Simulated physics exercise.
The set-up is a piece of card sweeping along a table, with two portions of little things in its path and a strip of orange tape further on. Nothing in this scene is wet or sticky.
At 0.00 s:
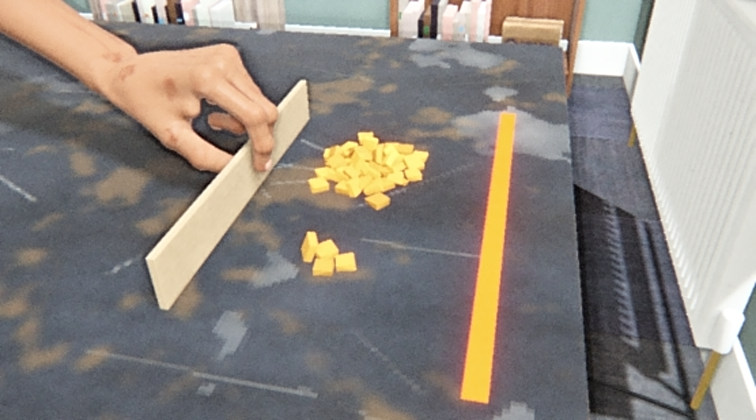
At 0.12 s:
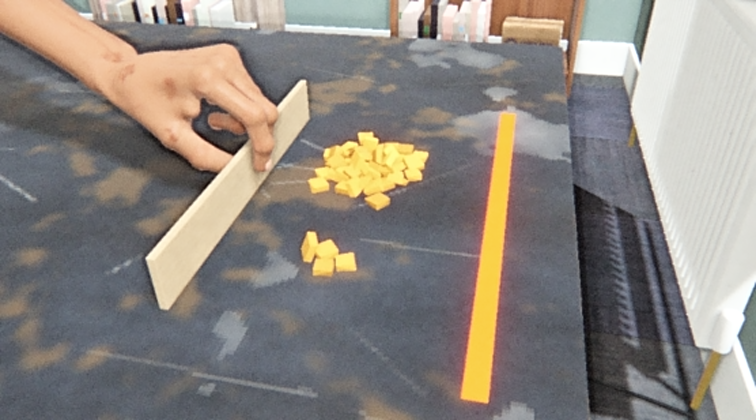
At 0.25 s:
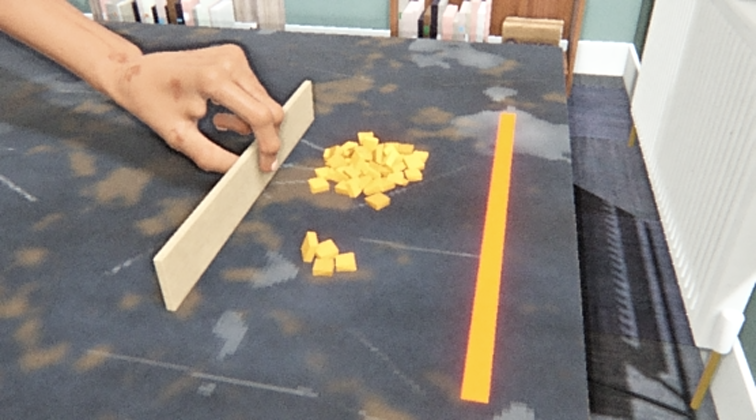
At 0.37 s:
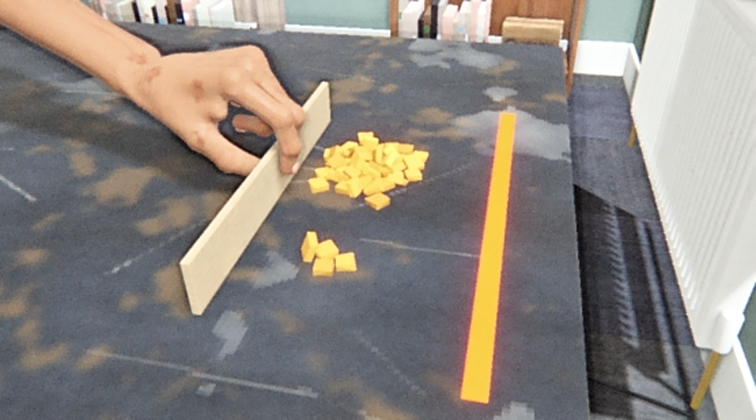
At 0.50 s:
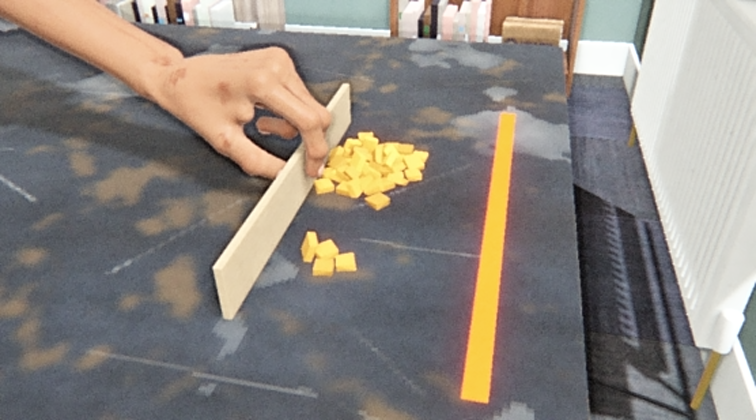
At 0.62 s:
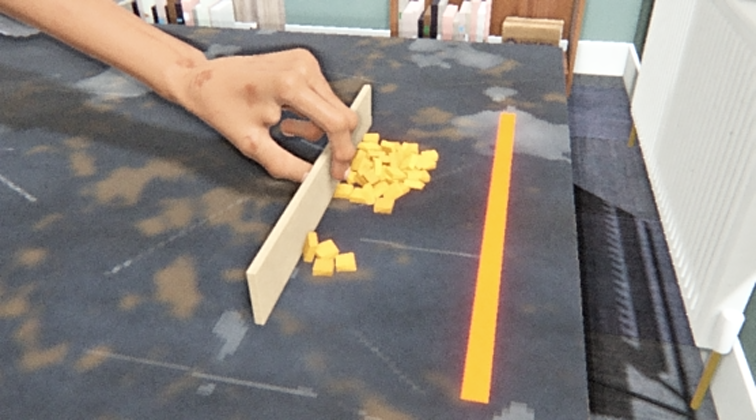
A hand holding a pale piece of card upright paused, then slid it rightward across a dark table toward an orange strip, nudging the larger pile of small yellow pieces slightly along.
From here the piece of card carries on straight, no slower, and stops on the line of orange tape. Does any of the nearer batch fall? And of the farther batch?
The nearer batch? It does not fall. The farther batch? It does not all stay up.
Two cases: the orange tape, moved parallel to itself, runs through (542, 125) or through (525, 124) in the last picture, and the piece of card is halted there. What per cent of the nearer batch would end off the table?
About 80 per cent, then about 0 per cent.
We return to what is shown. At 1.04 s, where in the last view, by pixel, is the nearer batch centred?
(417, 273), roughly.
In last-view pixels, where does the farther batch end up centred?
Probably somewhere close to (538, 191).
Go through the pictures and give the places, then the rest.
Piece of card at (172, 263), at rest; orange tape at (507, 122), about a palm's width from the edge; edge at (577, 229); nearer batch at (326, 252), a few small crackers; farther batch at (363, 158), some small crackers, in the first picture.
Piece of card at (172, 263), at rest; farther batch at (363, 158), in the second picture.
Piece of card at (179, 264); nearer batch at (326, 252), in the third picture.
Piece of card at (205, 268); farther batch at (363, 158), in the fourth picture.
Piece of card at (236, 272); nearer batch at (326, 252), in the fifth picture.
Piece of card at (267, 277); orange tape at (507, 122); edge at (577, 229); nearer batch at (326, 252); farther batch at (383, 162), most pushed along, in the sixth picture.
Around 1.04 s, piece of card still moving, near (419, 165); nearer batch all on the table, its front near (435, 281); farther batch all on the table, its front near (499, 191).
Around 1.48 s, piece of card stopped at the orange tape; nearer batch all on the table, its front near (541, 296); farther batch a stray few over the edge.
Around 1.76 s, piece of card stopped at the orange tape; nearer batch all on the table, its front near (541, 296); farther batch about a quarter over the edge.
Finally (2.0 s), piece of card stopped at the orange tape; nearer batch all on the table, its front near (541, 296); farther batch about a quarter over the edge.
